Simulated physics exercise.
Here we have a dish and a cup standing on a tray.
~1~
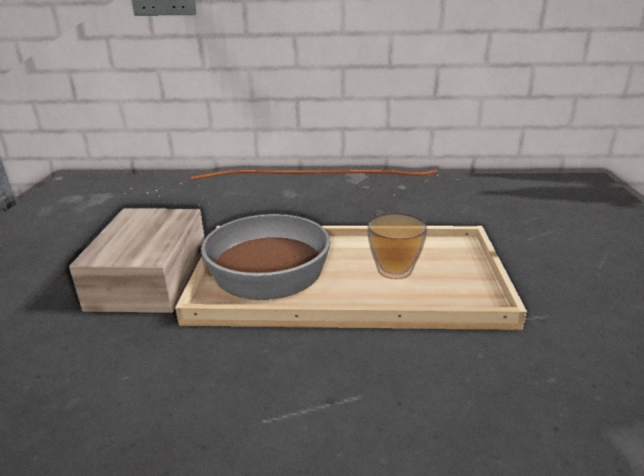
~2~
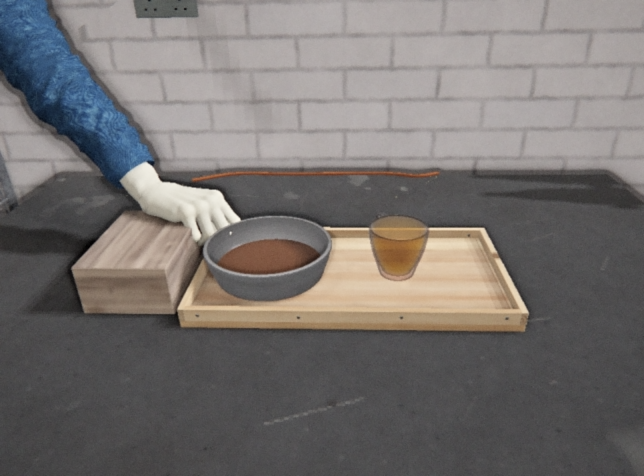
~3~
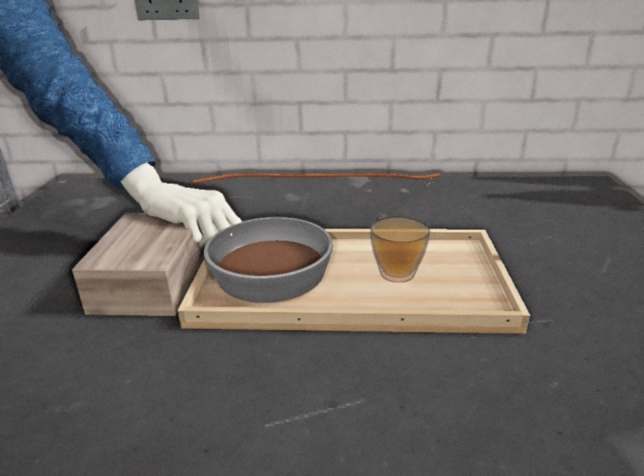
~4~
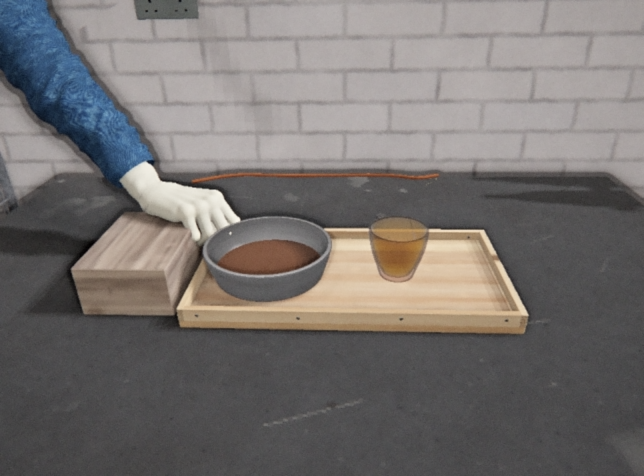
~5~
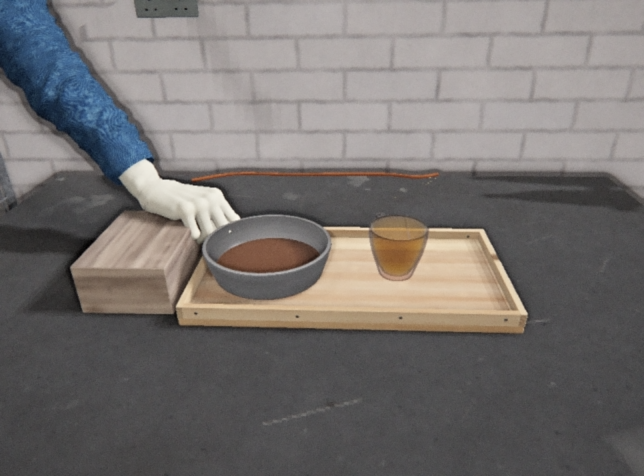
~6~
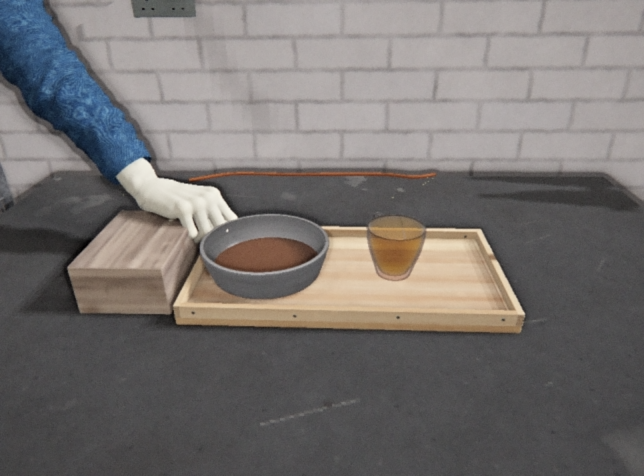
A grey round dish with a little brown contents and a clear glass cup full of amber liquid stand on a pale wooden tray, seen from the front and slightly above on a dark tabletop before a white brick wall. A wooden block sits at left, an orange cord behind. A blue-sleeved arm with a pale hand appears at the tray's left end and stays there, while tray and view barely shift.
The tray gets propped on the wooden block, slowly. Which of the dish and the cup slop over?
Result: On the left the dish: I expect no loss from it; on the right the cup: I expect some loss from it.
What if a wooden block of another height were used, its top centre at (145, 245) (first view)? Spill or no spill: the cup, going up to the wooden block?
My call: Runs over.
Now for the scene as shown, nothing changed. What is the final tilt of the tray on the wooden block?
Roughly 11 degrees.
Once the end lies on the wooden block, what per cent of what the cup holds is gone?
Around 10 per cent.
Next, the tray slopes by about 6°; dish, its rim is dry; cup, it has slopped over.
After that, the tray slopes by about 12°; dish, its rim is dry; cup, it has slopped over.
Finally, the tray slopes by about 11°, resting on the wooden block; dish, its rim is dry; cup, it has slopped over.
